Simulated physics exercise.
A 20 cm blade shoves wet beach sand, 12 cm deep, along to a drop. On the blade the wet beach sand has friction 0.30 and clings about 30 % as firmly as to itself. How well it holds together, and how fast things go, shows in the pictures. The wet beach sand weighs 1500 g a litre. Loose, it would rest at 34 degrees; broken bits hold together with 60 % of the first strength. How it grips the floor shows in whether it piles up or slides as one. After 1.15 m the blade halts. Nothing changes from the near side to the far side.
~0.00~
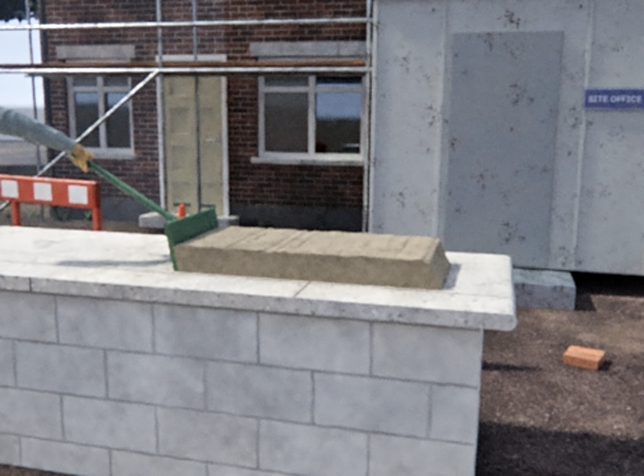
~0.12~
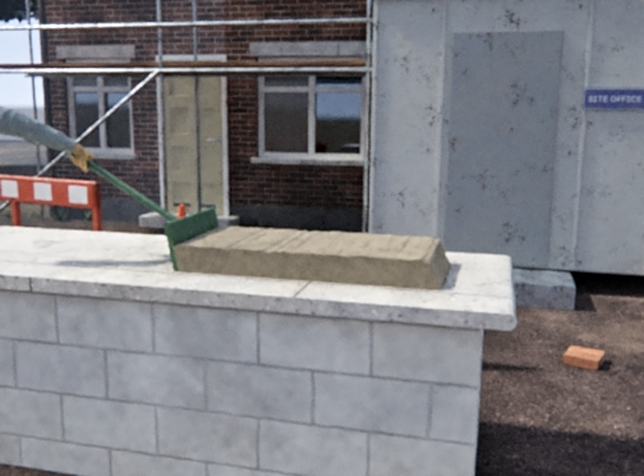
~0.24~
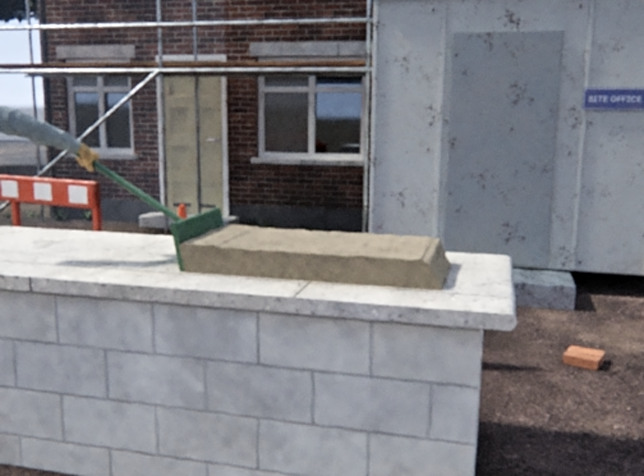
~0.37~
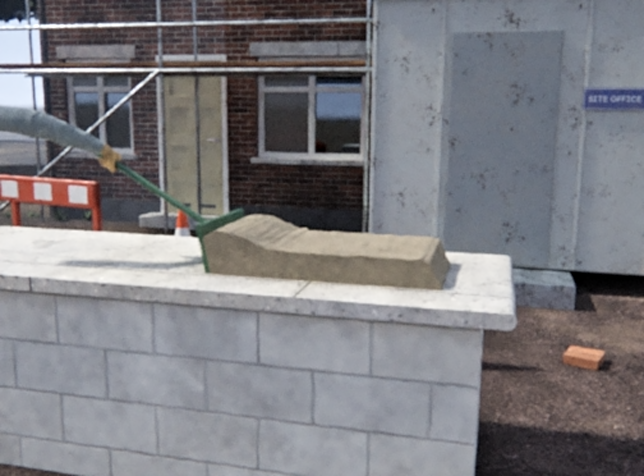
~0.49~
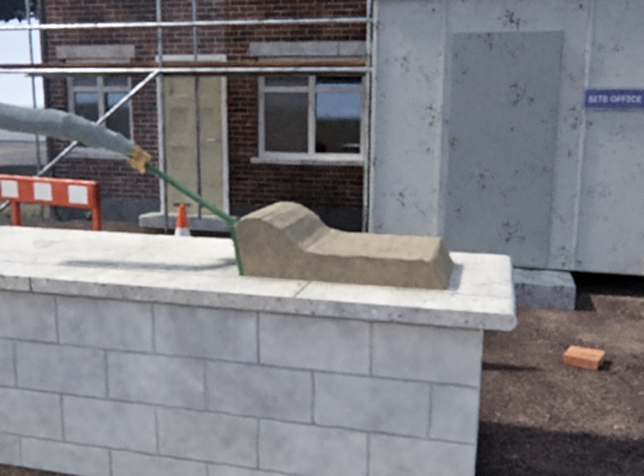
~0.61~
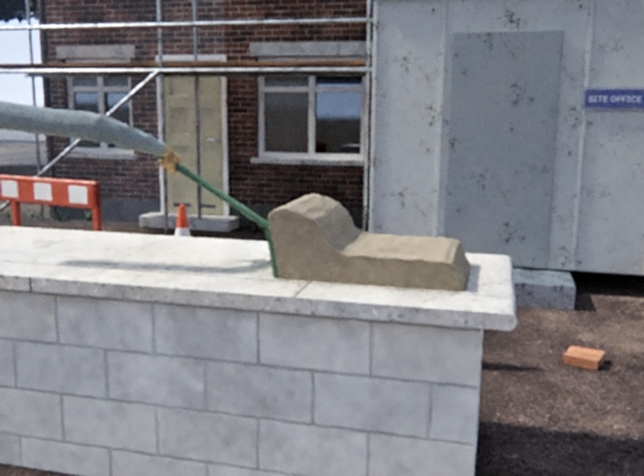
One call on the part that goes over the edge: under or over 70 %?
It comes out over 70 %.
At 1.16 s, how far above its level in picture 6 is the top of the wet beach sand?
Some 0 cm.
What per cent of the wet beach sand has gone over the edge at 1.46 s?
About 55 %.
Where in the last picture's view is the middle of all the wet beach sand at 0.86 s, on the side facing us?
Around (420, 265).
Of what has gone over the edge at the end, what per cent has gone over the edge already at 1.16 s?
Some 20 per cent.
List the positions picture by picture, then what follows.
The first picture shows foot of the blade at (179, 272), not yet moved; front end of the wet beach sand at (439, 290), piled 11 cm high.
The second picture shows foot of the blade at (179, 272), not yet moved; front end of the wet beach sand at (439, 290), piled 11 cm high.
The third picture shows foot of the blade at (185, 272), moved 2.9 cm; front end of the wet beach sand at (439, 290), piled 12 cm high.
The fourth picture shows foot of the blade at (210, 274), moved 15 cm; front end of the wet beach sand at (439, 290), piled 18 cm high.
The fifth picture shows foot of the blade at (244, 277), moved 30 cm; front end of the wet beach sand at (444, 290), piled 25 cm high.
The sixth picture shows foot of the blade at (280, 279), moved 45 cm; front end of the wet beach sand at (462, 291), piled 29 cm high.
By 0.86 s, 0 % has gone over the edge.
By 1.16 s, 20 % has gone over the edge.
By 1.46 s, 56 % has gone over the edge.
By 1.76 s, 76 % has gone over the edge.
By 2.30 s, at the end, 80 % has gone over the edge.
